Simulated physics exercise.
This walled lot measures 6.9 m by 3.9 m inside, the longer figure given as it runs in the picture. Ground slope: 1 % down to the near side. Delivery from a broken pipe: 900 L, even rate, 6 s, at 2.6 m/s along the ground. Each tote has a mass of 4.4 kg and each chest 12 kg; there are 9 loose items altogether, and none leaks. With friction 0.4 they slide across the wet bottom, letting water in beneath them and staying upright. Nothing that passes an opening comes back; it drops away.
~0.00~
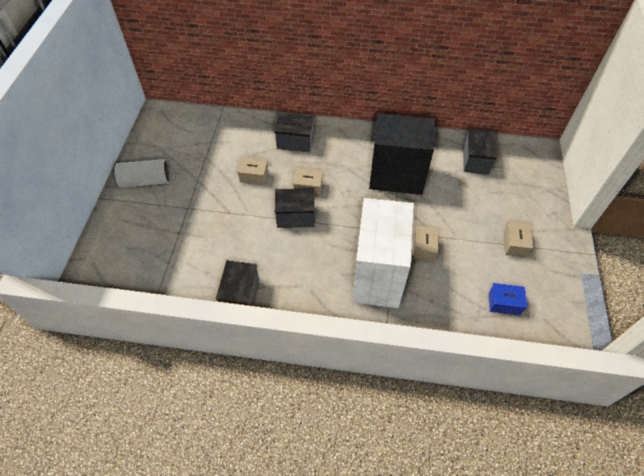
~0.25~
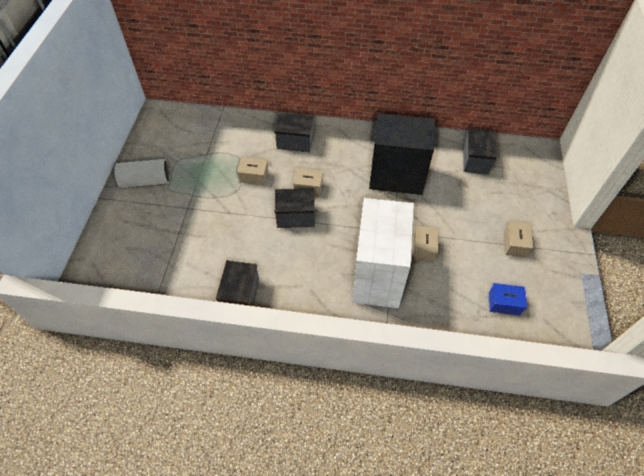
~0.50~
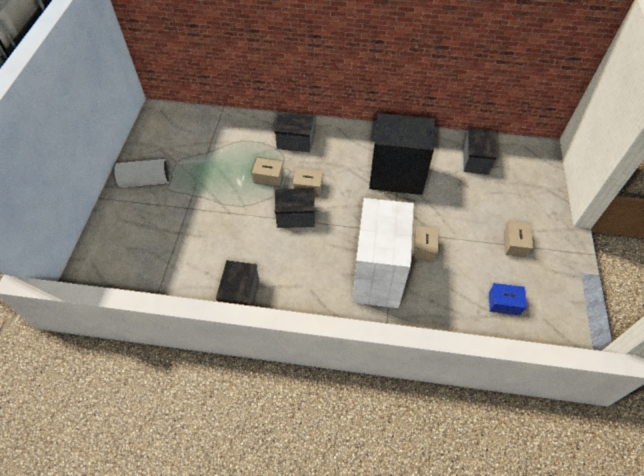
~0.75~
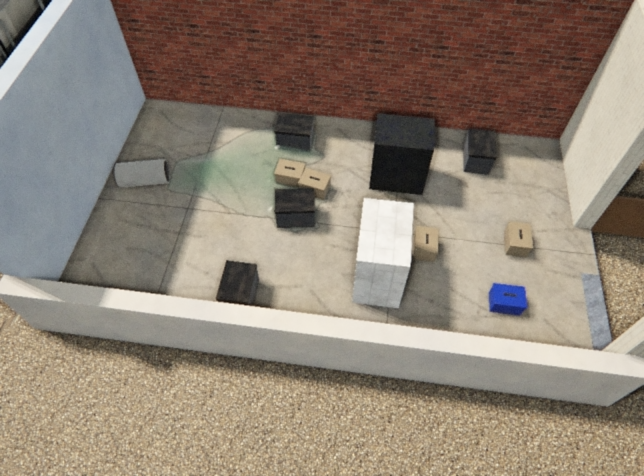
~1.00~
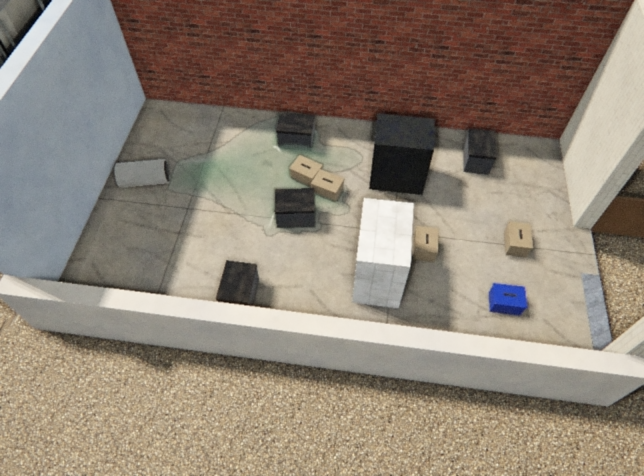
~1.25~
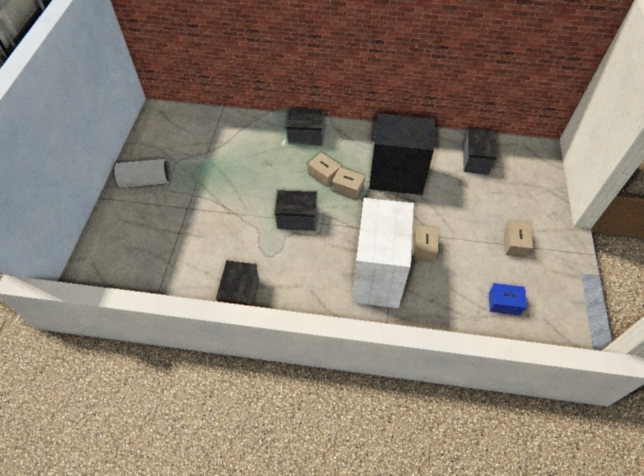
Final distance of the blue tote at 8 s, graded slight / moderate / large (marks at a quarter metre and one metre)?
Distance covered: Moderate.
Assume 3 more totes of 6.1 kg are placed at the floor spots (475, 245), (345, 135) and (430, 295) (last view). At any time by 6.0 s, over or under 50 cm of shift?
The three, in turn, come out beyond it, beyond it and within it.
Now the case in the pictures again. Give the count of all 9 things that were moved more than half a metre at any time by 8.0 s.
By my tally, 7.
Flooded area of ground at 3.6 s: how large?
Some 15 m2.
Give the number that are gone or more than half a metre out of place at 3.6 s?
4 of them.
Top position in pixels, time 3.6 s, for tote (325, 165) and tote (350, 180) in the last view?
Roughly (433, 142), then roughly (450, 236).
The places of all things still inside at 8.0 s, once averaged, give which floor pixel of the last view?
Centre of the remaining things: Roughly (426, 294).
After 1.8 s the blue tote is near (510, 295), 0.0 m from its start, aground; 0 of 9 are out; 2 afloat.
After 3.6 s the blue tote is near (512, 297), 0.0 m from its start, aground; 0 of 9 are out; 2 afloat.
After 5.6 s the blue tote is near (517, 305), 0.1 m from its start, aground; 2 of 9 are out; 3 afloat.
After 8.0 s the blue tote is near (479, 326), 0.6 m from its start, afloat; 3 of 9 are out; 3 afloat.
